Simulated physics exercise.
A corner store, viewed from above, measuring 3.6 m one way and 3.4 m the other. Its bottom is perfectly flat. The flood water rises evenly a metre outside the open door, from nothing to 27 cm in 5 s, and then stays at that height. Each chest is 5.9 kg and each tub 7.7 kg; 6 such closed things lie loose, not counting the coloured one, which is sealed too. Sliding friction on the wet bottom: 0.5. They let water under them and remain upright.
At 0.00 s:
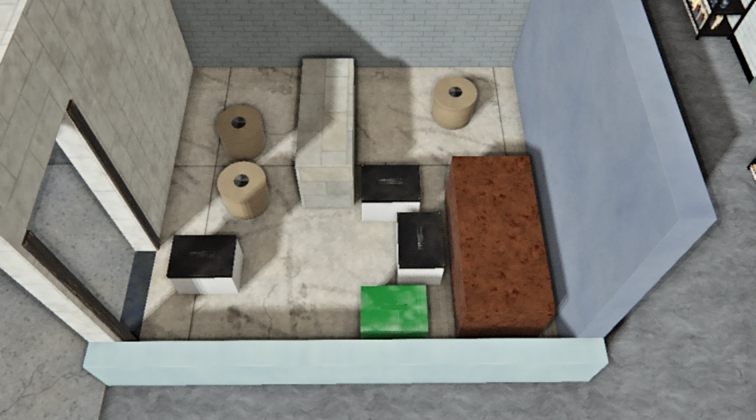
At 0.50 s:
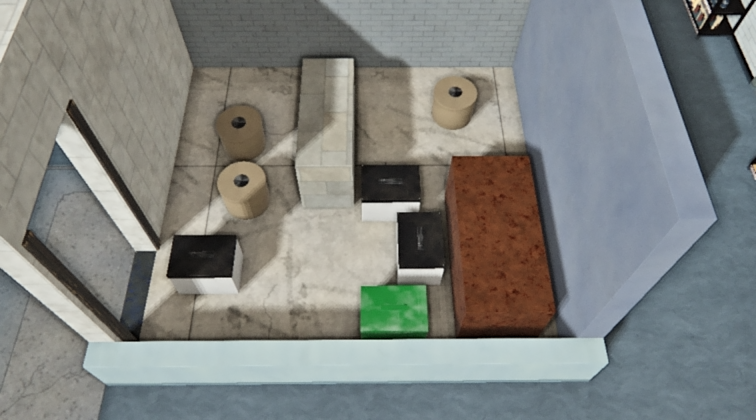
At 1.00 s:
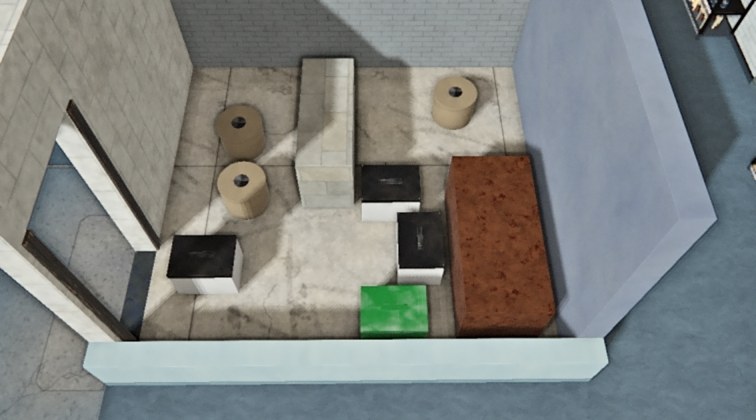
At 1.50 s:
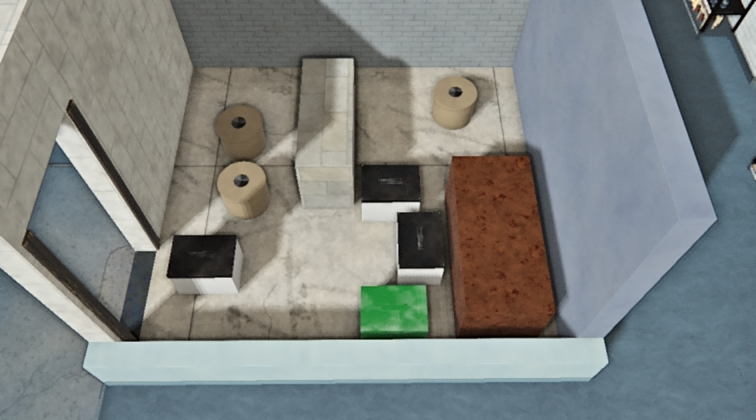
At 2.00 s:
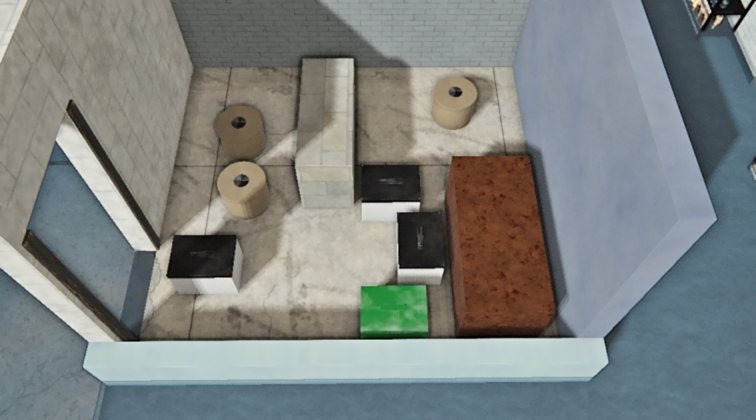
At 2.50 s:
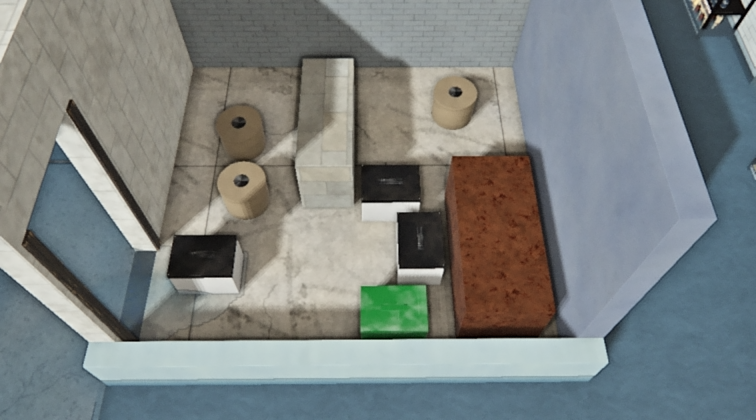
In a small walled store seen from above, bluish water spread over the grey ground outside and reached the open doorway on the left, while the green chest, dark-topped boxes and tan tubs stayed still.
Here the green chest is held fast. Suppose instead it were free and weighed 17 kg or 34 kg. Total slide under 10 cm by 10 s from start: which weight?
Neither.
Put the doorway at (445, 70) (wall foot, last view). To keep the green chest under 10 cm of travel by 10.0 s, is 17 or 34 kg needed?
Then no option works.
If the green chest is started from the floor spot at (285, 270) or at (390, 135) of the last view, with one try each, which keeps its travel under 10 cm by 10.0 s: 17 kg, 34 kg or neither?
No load; no load.
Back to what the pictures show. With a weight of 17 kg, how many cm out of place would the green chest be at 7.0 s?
Around 30 centimetres out of place.
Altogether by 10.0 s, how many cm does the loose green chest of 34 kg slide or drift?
The total path comes to around 50 cm.
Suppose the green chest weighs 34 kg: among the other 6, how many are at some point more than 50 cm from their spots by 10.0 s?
That makes 4.
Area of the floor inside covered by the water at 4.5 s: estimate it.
Roughly 4.0 m2.
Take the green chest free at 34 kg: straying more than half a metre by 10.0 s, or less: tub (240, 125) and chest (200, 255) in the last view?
In sequence, not exceeded; exceeded.
After 3.5 s the green chest would be 0 cm from its start with 17 kg and 0 cm from its start with 34 kg; 0 cm of water round it then.
After 4.5 s the green chest would be 9 cm from its start with 17 kg and 0 cm from its start with 34 kg; 6 cm of water round it then.
After 7.0 s the green chest would be 27 cm from its start with 17 kg and 16 cm from its start with 34 kg; 15 cm of water round it then.
After 10.0 s the green chest would be 29 cm from its start with 17 kg and 20 cm from its start with 34 kg; 14 cm of water round it then.
